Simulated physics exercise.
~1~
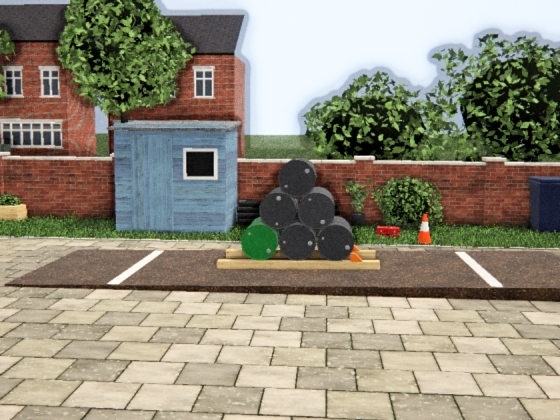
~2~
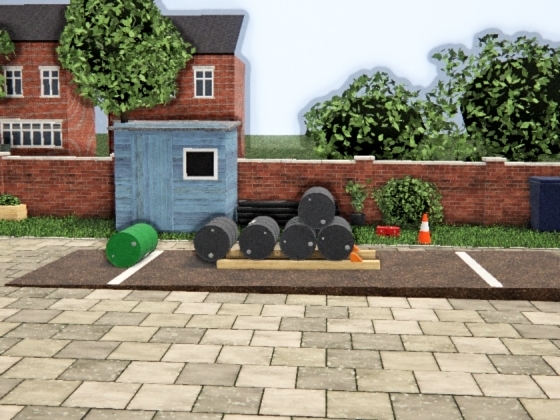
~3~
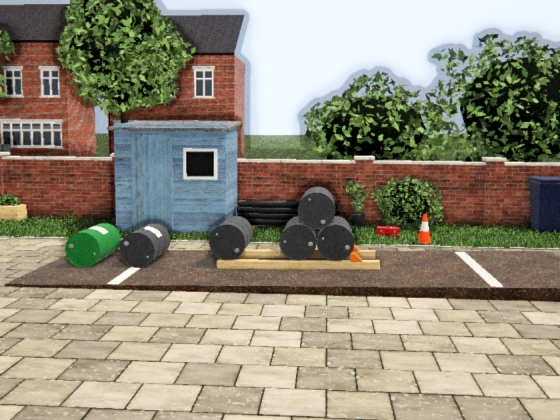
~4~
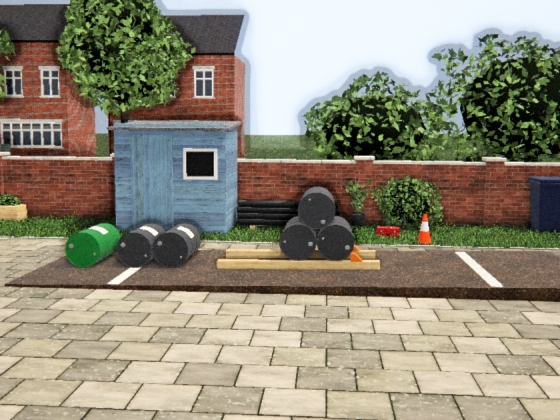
A stack of six drums, one green at the lower left and the rest dark grey, sits on wooden bearers across a dark strip, seen end-on by a still camera from a paved yard. Behind it stand a blue shed, a brick wall, houses and leafy bushes, with an orange cone to the right. The stack collapses to the left, and the green drum rolls off the bearers toward the white line. It crosses the line, followed by a grey drum, then another grey one rolls up behind. The green drum rests beyond the left line, with three drums still piled on the bearers.
